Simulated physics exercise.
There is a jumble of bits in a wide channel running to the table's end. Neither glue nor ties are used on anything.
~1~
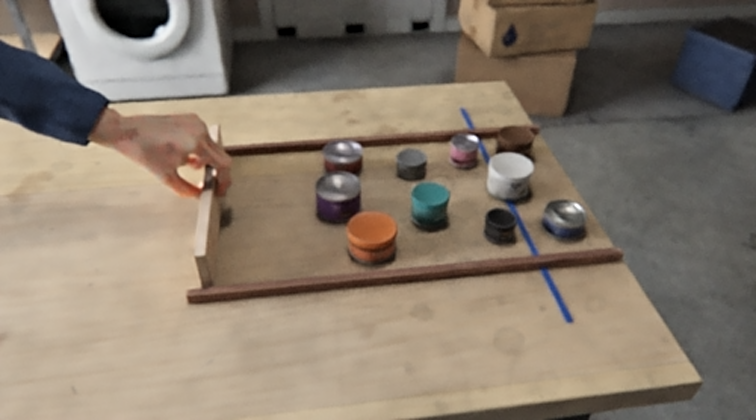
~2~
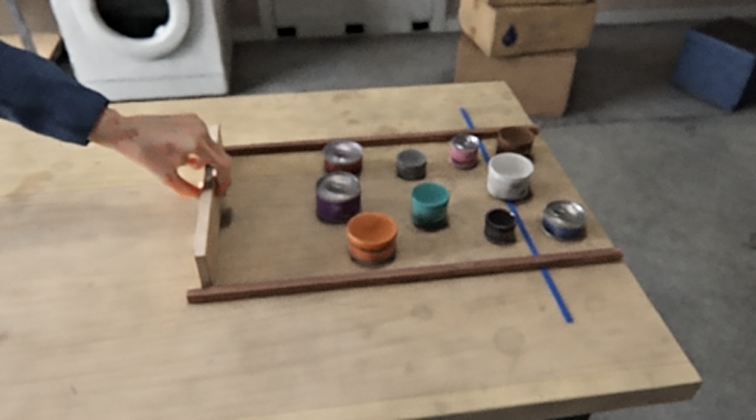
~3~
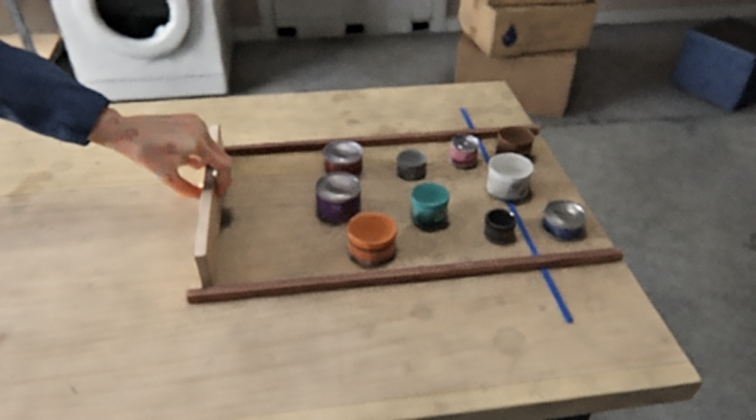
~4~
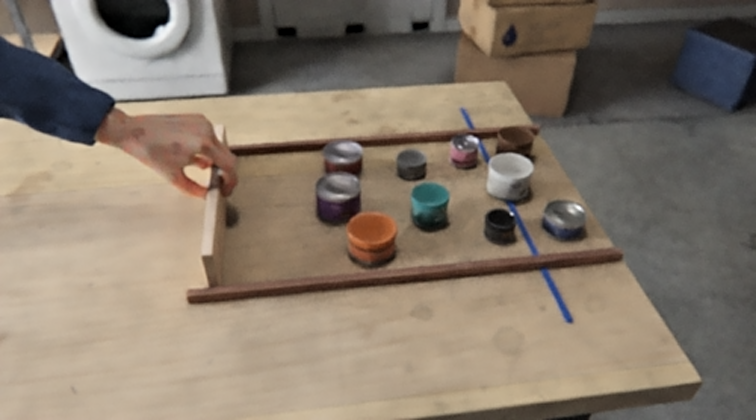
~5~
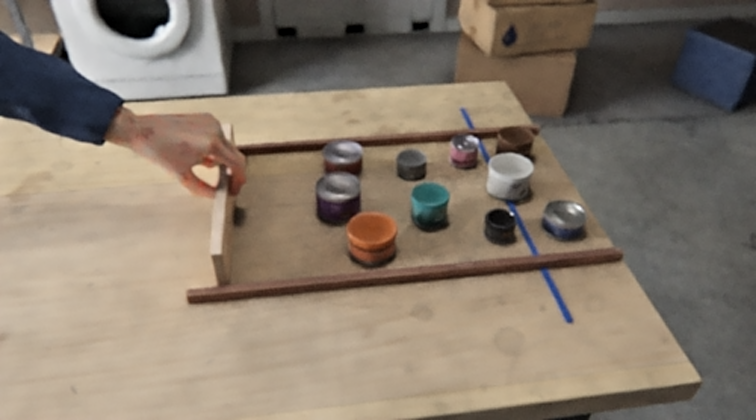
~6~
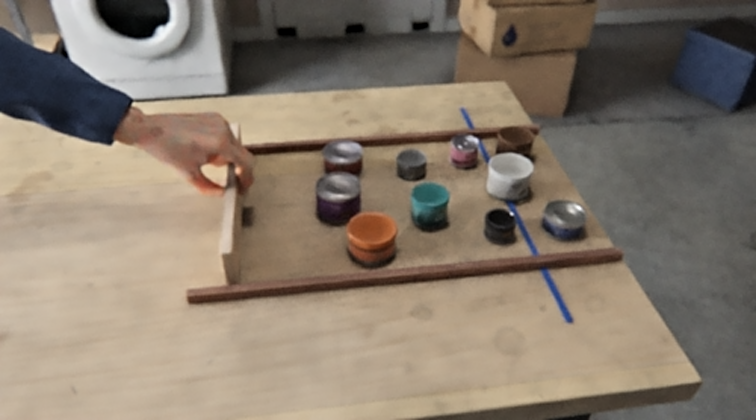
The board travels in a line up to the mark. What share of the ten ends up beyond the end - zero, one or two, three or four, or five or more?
What ends up beyond the end is one or two of them.
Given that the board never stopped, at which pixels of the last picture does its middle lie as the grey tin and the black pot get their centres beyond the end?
The middle is at (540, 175) when it's the grey tin, and at (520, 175) when it's the black pot.
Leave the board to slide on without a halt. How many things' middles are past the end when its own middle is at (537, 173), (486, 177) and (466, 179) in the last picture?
Respectively, 6, 0 and 0.
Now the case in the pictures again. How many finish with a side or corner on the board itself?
3 end up touching it.
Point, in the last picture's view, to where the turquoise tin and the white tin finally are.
In the last picture the turquoise tin sits at (563, 199) while the white tin sits at (566, 174).
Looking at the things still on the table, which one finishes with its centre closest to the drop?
That'd be the white tin, foremost of the lot.
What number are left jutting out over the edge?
Expected count: 1.
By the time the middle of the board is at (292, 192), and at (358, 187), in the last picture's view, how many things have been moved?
At the first place 0, at the second 3.
Soon after, none off yet; blue pot at rest near (564, 221); brown tub at rest near (514, 146); white tin at rest near (509, 177).
In the end, the number that fall off is one or two; gone, brown tub and blue pot.
